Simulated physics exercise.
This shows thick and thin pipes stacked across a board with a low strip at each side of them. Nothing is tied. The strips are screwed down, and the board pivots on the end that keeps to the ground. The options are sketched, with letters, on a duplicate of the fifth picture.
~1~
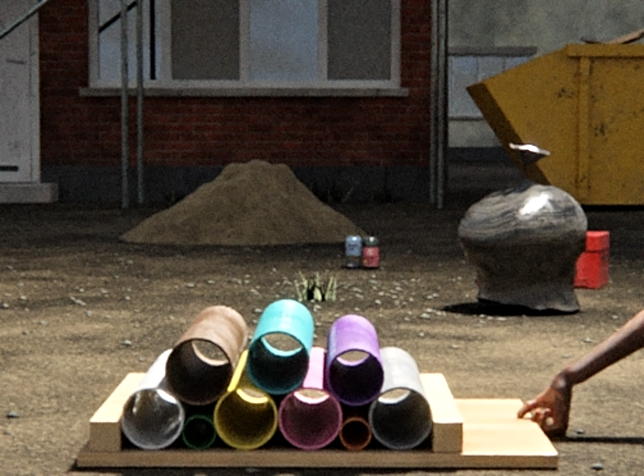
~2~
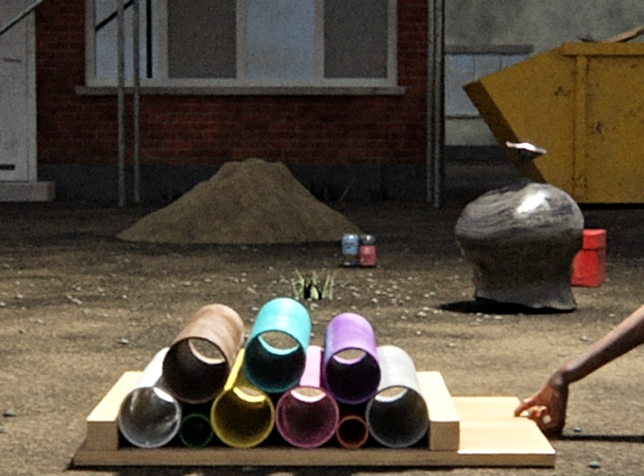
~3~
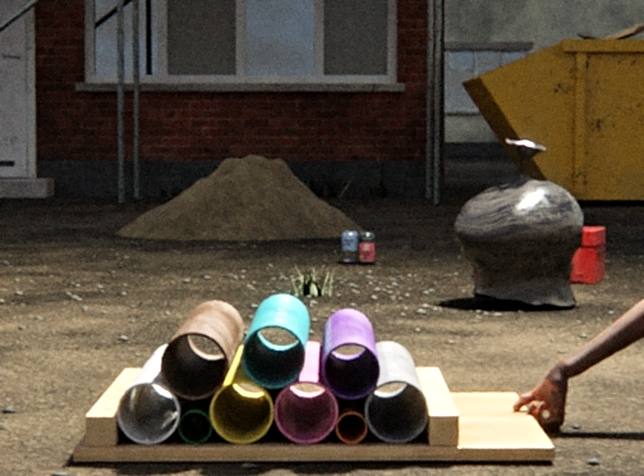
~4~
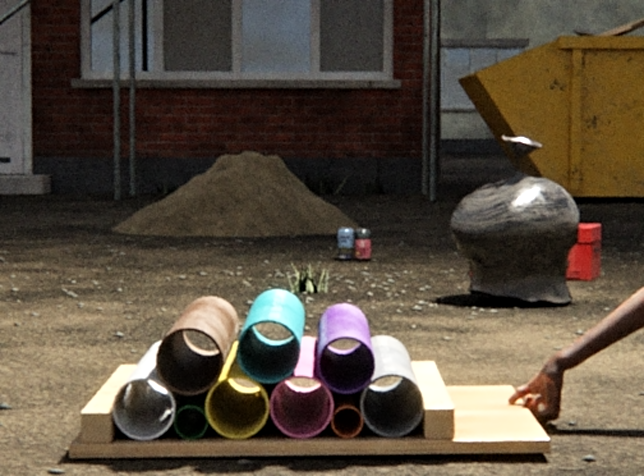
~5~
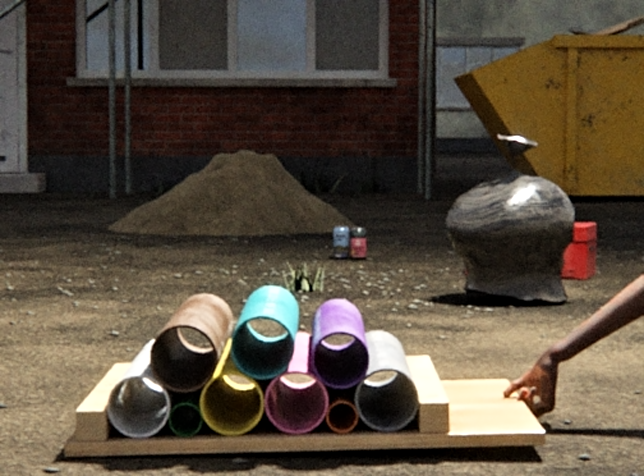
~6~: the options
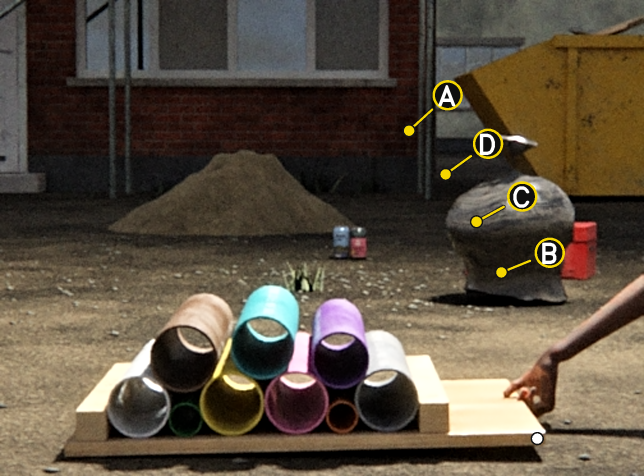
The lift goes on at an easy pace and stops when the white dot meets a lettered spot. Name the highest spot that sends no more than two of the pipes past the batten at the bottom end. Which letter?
Mark A is as high as it can go.
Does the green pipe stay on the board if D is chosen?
The green pipe: Yes.
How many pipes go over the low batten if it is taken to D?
At D the number is none.
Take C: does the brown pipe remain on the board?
The brown pipe: Yes.
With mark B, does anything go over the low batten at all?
No, at B.
On the copy, A at (409, 131); B at (501, 273); C at (477, 222); D at (445, 174); the white dot at (537, 439).
On A. First, board at 22°.
Then, board at 42°.
Finally, board at 43°, two over the low batten (turquoise, brown).
By contrast, B none over the low batten; C none over the low batten; D none over the low batten.
